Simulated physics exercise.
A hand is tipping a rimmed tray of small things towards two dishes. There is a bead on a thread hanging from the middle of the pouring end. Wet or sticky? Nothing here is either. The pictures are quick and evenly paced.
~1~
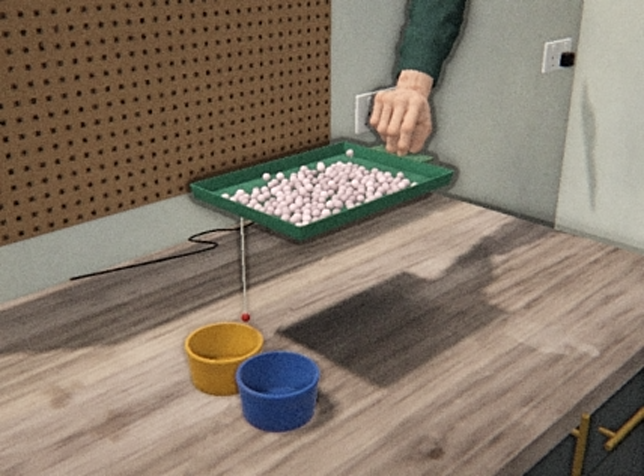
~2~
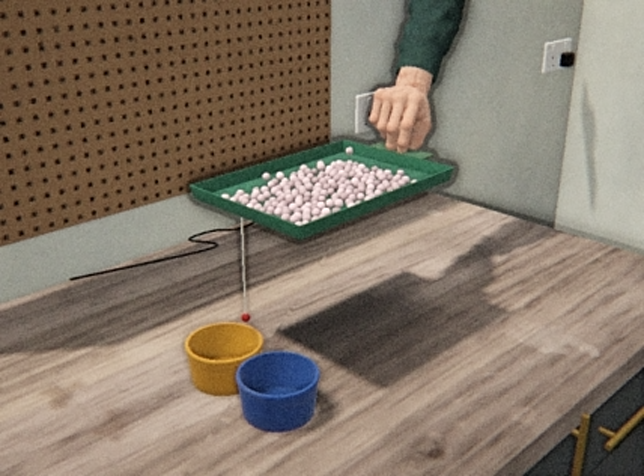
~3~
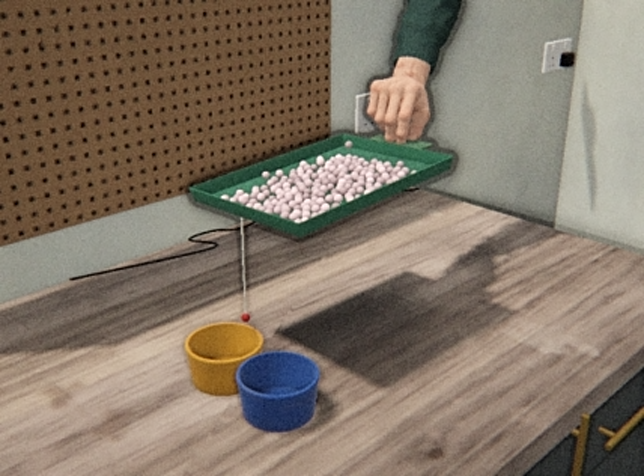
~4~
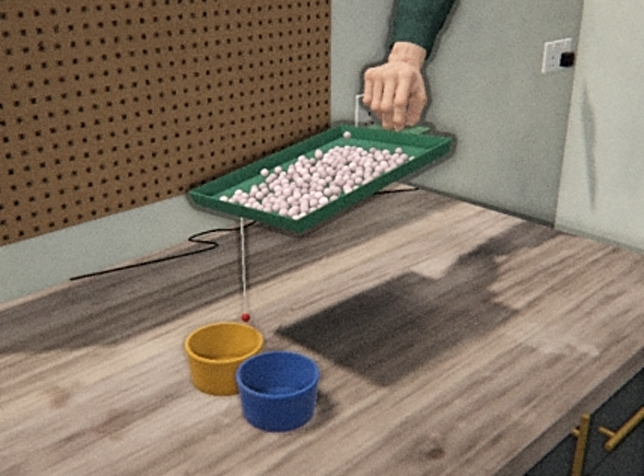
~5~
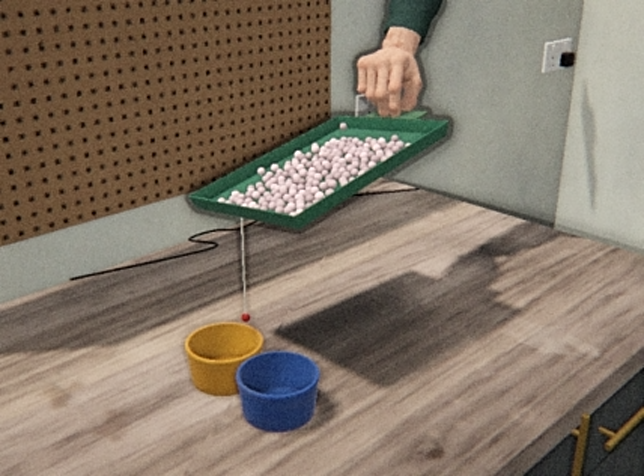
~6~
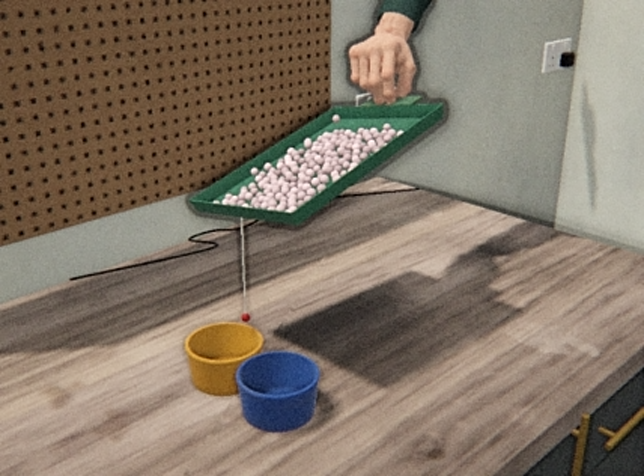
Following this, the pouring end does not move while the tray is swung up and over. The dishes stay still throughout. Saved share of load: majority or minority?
Minority.
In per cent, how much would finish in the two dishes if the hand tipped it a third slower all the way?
About 0 %.
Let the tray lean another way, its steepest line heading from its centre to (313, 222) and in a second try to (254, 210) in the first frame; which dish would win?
Rightward dish on the first try, Leftward dish on the second.
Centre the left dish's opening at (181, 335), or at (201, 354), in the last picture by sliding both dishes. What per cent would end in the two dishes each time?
You'd end up with around 10 per cent and then around 0 per cent.
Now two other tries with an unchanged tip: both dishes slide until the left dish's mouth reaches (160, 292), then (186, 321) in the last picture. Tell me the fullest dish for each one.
Try 1: The dish to the right; try 2: The dish to the left.
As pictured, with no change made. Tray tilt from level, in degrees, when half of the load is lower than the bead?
Roughly 85 degrees at that moment.
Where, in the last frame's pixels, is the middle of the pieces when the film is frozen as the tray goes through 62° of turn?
Load centre: Approx. (217, 205).
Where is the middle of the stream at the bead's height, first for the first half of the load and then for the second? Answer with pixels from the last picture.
Roughly at (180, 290) first, and then at (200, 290).
Shortly afterwards, tray tipped steeply; the bulk on the tray; a little outside both; near a quarter in the air.
Next, tray tipped right over; a little on the tray; the bulk outside both; a little in the air.
Some moments later, tray tipped past a quarter turn; the whole lot outside both.
In the end, tray tipped past a quarter turn; none at all in the right dish; none at all in the left dish; the whole lot outside both.
